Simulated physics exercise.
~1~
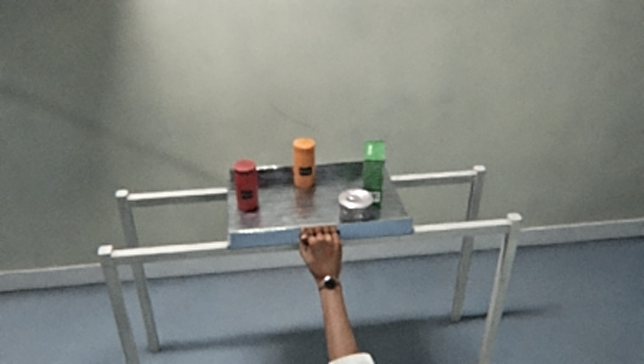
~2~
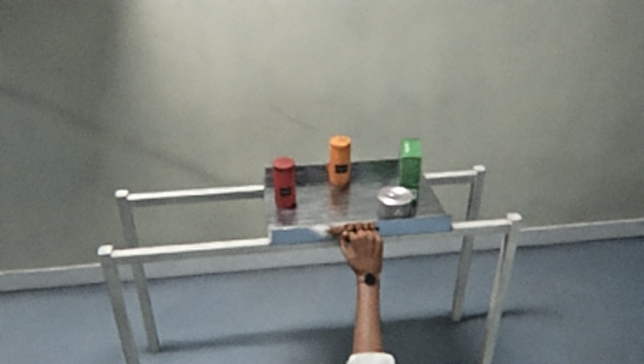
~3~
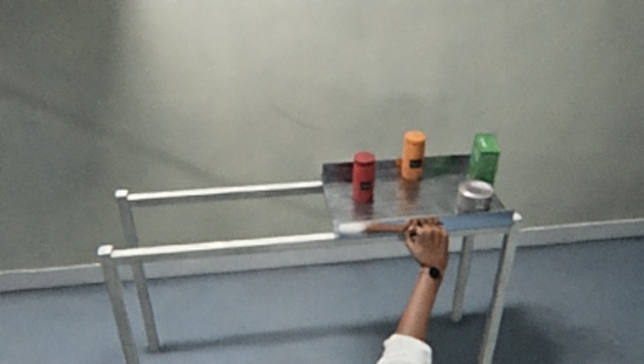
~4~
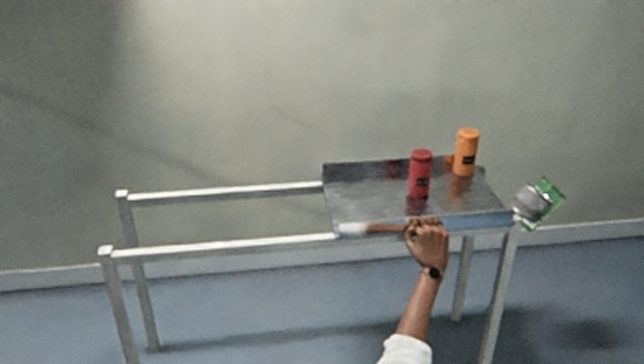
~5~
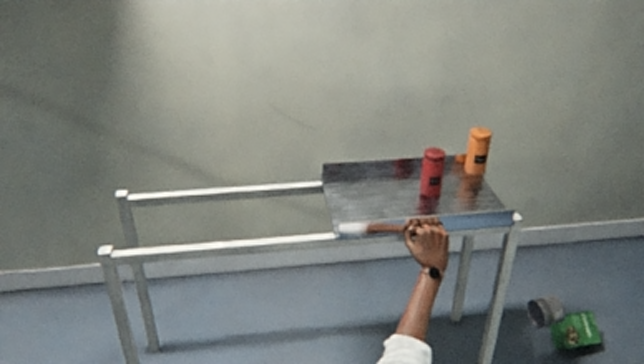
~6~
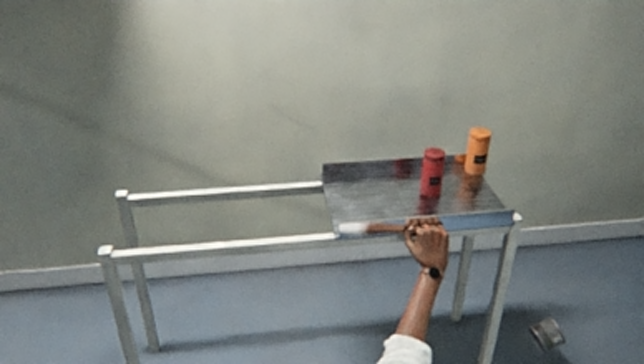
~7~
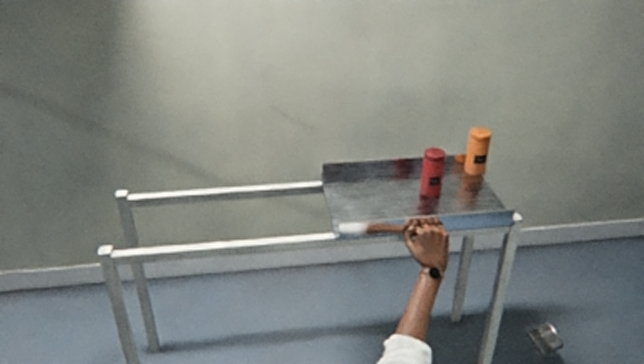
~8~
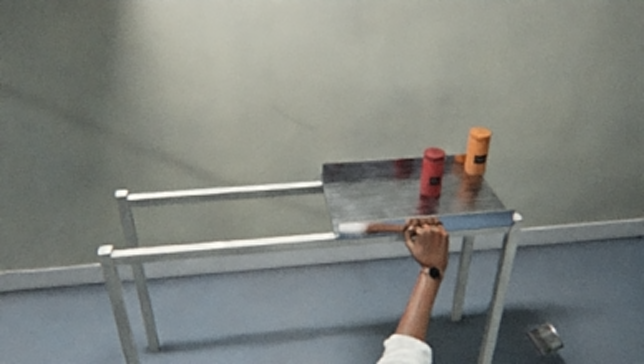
A hand-pushed tray slides right and stops, and the green packet and grey tub fall off.
